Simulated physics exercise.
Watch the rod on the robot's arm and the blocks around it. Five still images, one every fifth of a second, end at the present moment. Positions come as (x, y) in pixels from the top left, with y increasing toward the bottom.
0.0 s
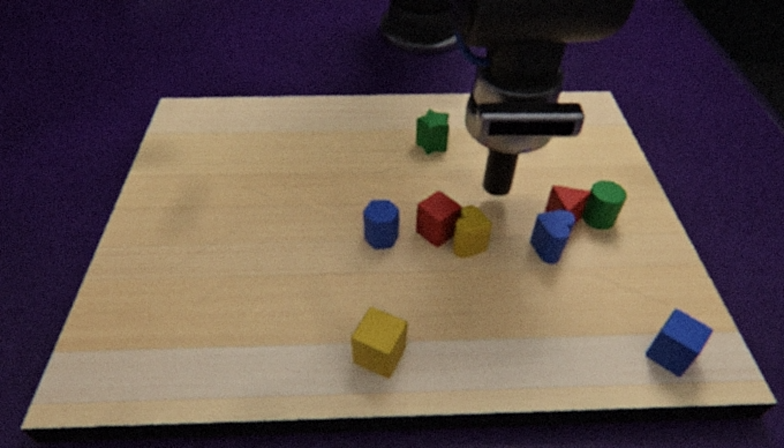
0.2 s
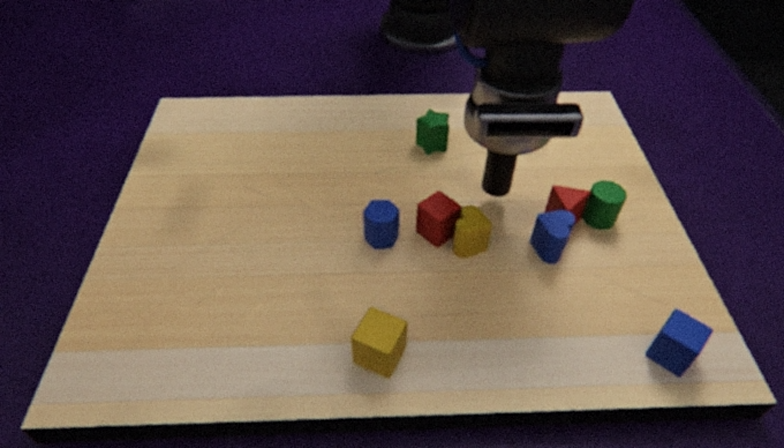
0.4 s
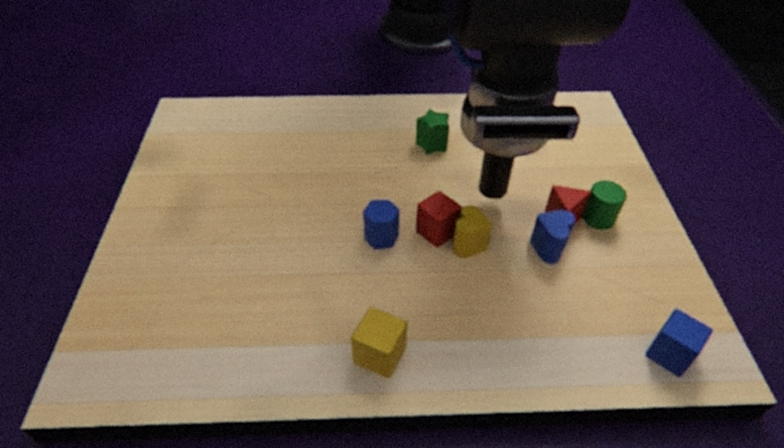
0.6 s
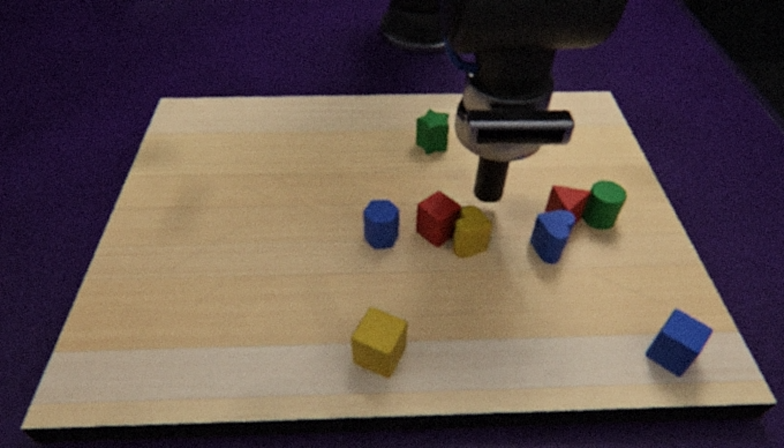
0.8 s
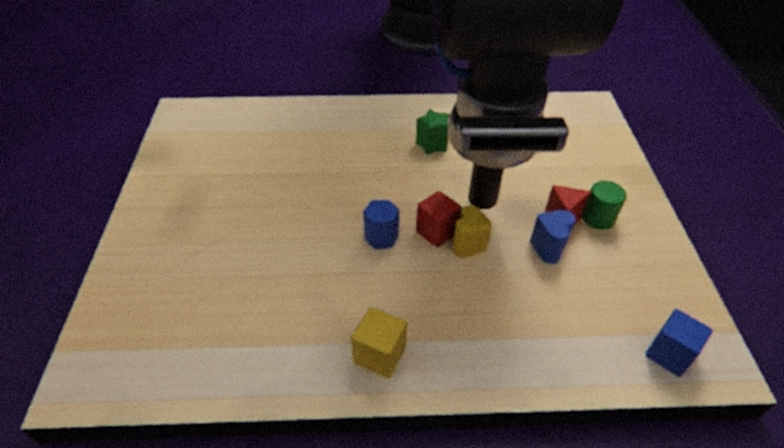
A pale wooden board on a purple surface is seen from a raised, fixed viewpoint, with a dark robot arm reaching in from the top. Red and yellow blocks touch near the centre beside a blue one, with a green star above, red, blue and green blocks to the right, and a yellow cube and blue cube in front. The arm's rod drifts slightly left and towards the viewer, while every block stays still.
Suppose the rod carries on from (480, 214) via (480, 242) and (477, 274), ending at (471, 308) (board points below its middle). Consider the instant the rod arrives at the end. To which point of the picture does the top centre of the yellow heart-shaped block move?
Expect it around (437, 283).
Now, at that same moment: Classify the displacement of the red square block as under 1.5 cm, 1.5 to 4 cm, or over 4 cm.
Final distance: Less than 1.5 cm.
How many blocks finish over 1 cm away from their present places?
One.
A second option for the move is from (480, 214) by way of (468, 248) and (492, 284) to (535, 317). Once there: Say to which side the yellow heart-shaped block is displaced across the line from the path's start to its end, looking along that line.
It heads right.
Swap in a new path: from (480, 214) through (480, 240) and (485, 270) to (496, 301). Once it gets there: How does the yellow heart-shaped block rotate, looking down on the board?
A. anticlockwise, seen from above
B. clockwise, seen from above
Choice B: Clockwise, seen from above.
The first path, step by step. One third of the way, rod (483, 229); yellow heart-shaped block (467, 238), turned 15° clockwise.
Two thirds of the way, rod (480, 260); yellow heart-shaped block (453, 265), turned 45° clockwise.
At the end, rod (474, 294); red square block in place; yellow heart-shaped block (437, 283), turned 105° clockwise.
